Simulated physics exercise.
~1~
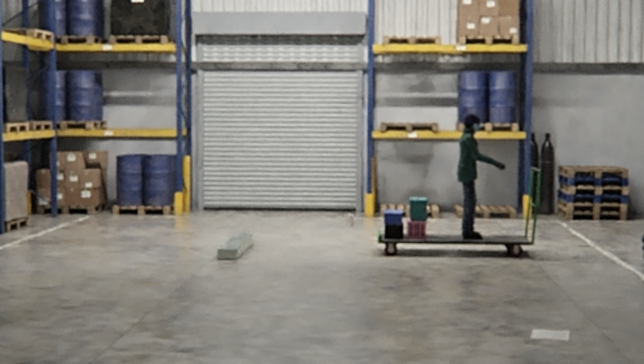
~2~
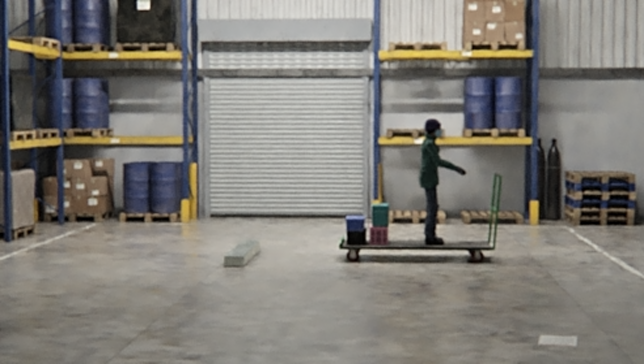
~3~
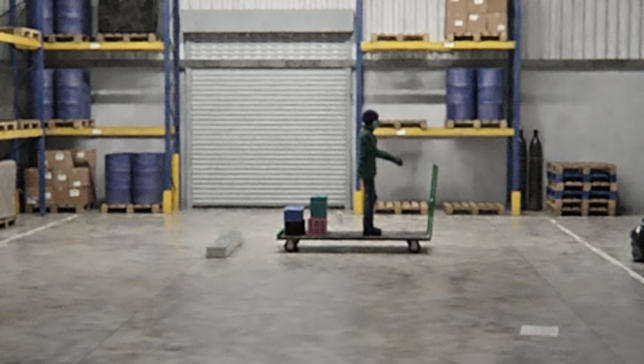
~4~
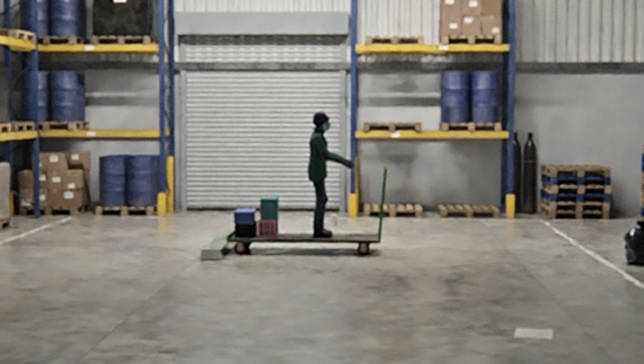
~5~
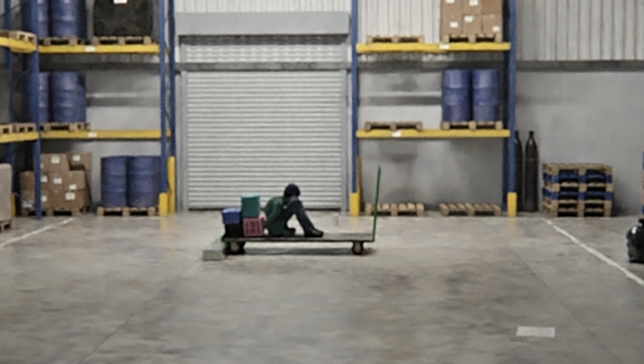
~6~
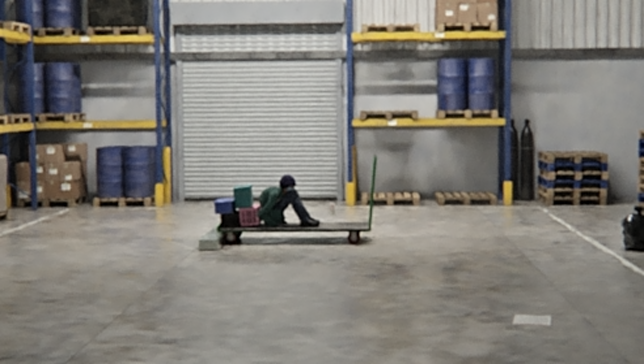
In a warehouse, a person rides a cart left to a kerb and ends up seated.
